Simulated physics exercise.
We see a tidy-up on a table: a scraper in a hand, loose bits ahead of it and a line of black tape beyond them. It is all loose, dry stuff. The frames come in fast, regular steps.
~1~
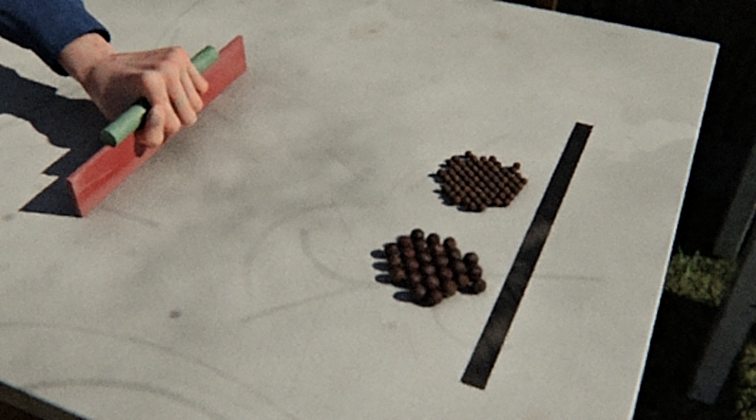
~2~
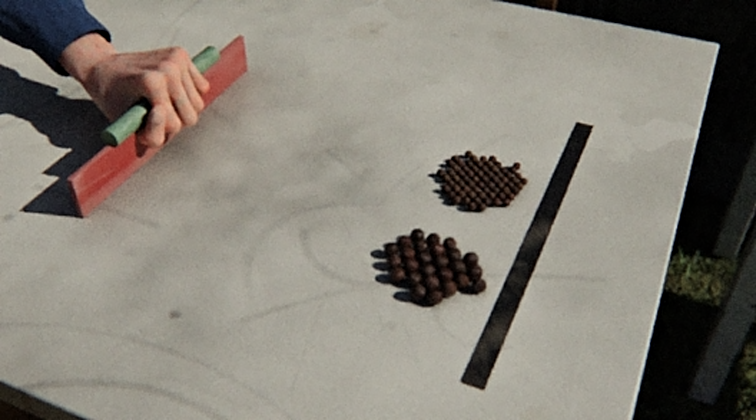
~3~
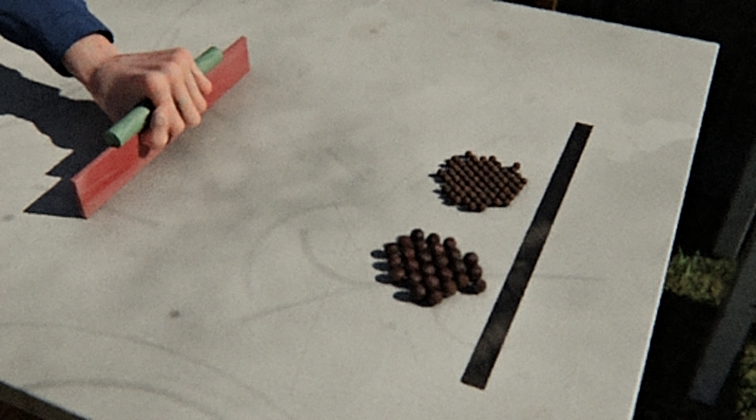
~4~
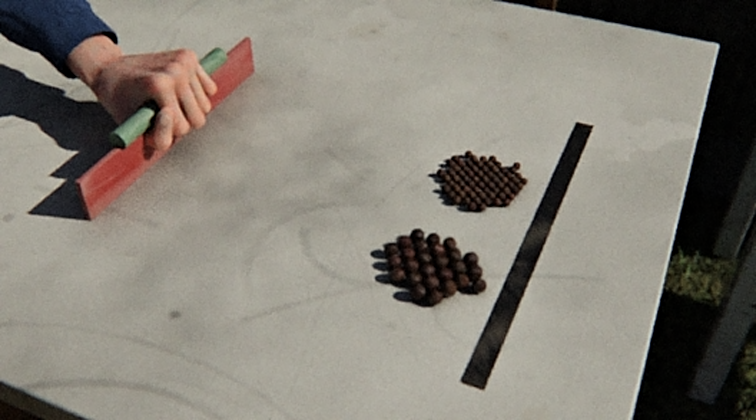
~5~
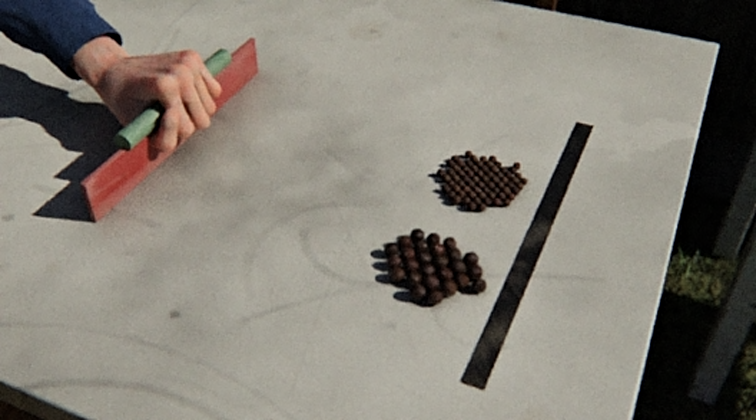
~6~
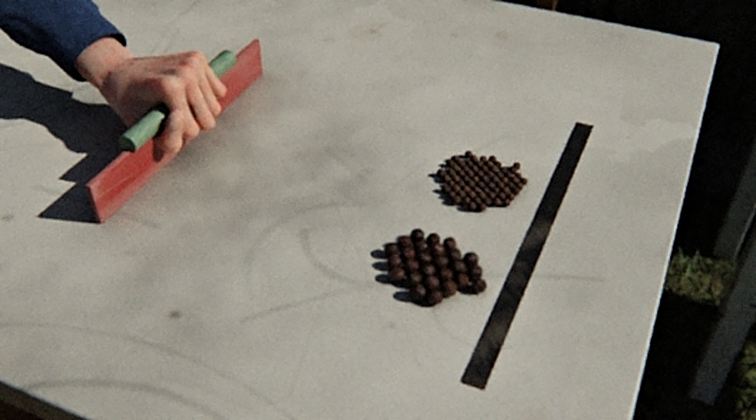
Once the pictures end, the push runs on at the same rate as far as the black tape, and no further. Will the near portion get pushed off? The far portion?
Near portion: It keeps clear of the drop. Far portion: It keeps clear of the drop.
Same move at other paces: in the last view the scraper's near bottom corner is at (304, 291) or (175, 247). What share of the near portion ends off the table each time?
Roughly 100 per cent, and 100 per cent.
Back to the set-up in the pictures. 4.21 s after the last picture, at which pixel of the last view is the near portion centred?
Around (560, 303).
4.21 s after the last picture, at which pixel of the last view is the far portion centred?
Roughly at (584, 205).
Then, 1.96 s on from there, scraper still moving, near (357, 150); near portion all on the table, its front near (479, 286); far portion all on the table, its front near (524, 182).
Then, 3.93 s on from there, scraper stopped at the black tape; near portion all on the table, its front near (565, 319); far portion all on the table, its front near (606, 212).
Then, 4.21 s on from there, scraper stopped at the black tape; near portion all on the table, its front near (587, 290); far portion all on the table, its front near (611, 213).
In the end, scraper stopped at the black tape; near portion all on the table, its front near (587, 290); far portion all on the table, its front near (611, 213).
